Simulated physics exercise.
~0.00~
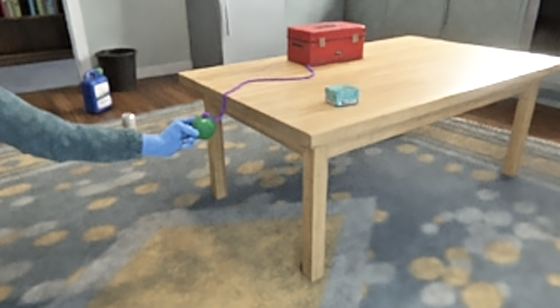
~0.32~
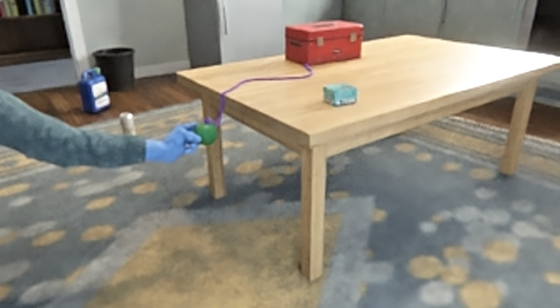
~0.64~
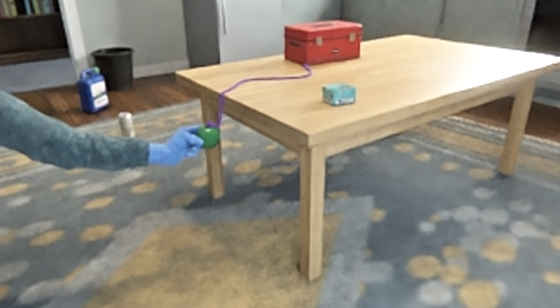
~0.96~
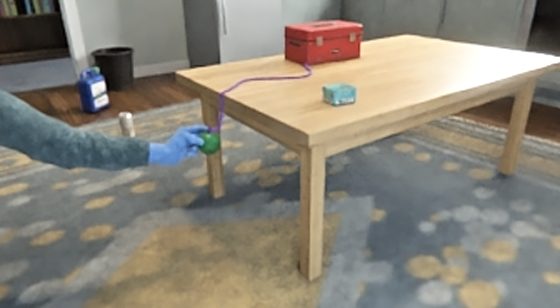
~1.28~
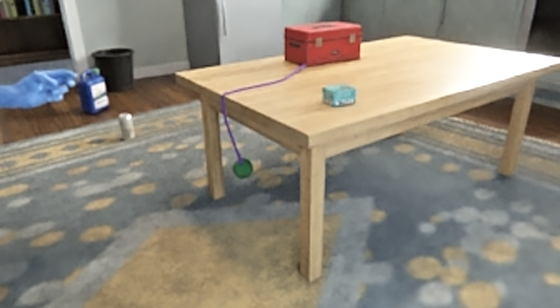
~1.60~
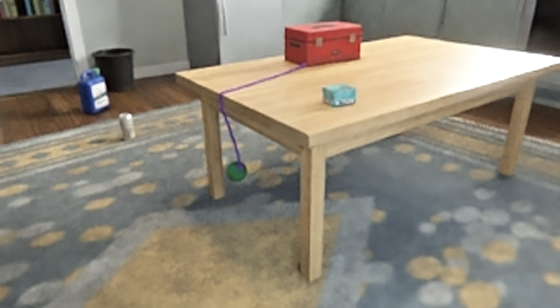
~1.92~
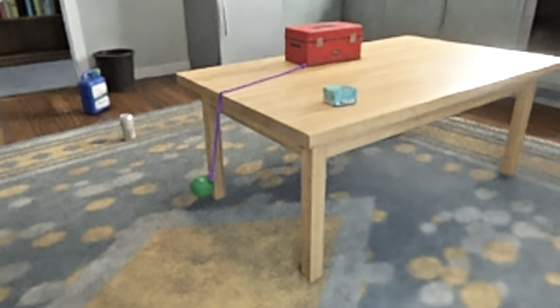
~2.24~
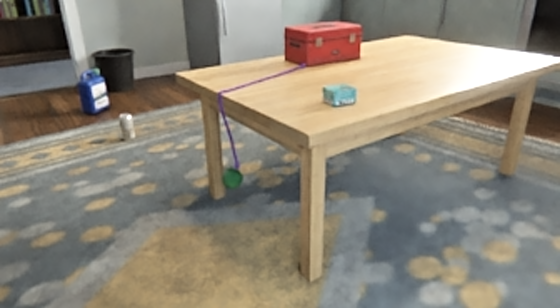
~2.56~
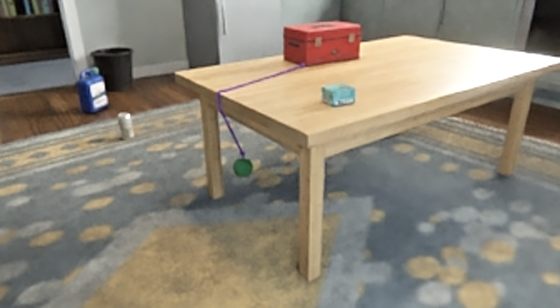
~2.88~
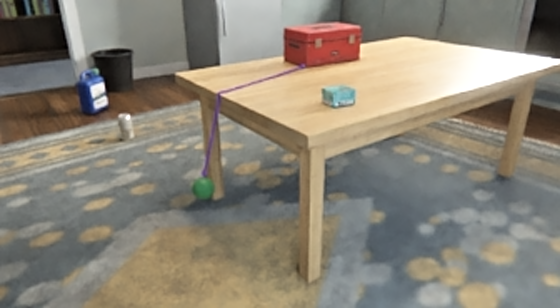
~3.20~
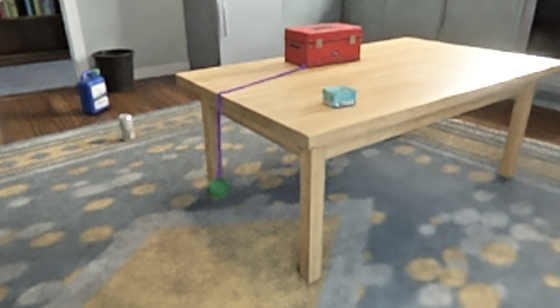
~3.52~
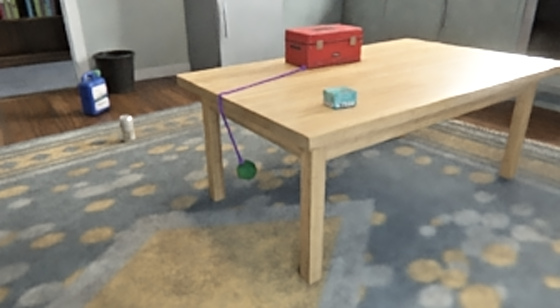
A green apple on a purple cord is held by a blue-gloved hand beside the left end of a wooden table, where a red toolbox and a small turquoise box sit. The cord runs across the tabletop to the toolbox. The hand lets go and draws back to the left, and the apple drops a little and swings right beneath the table's edge. It then swings left and right again several times, while the toolbox and turquoise box stay put. At the end, the apple still dangles above the patterned rug.
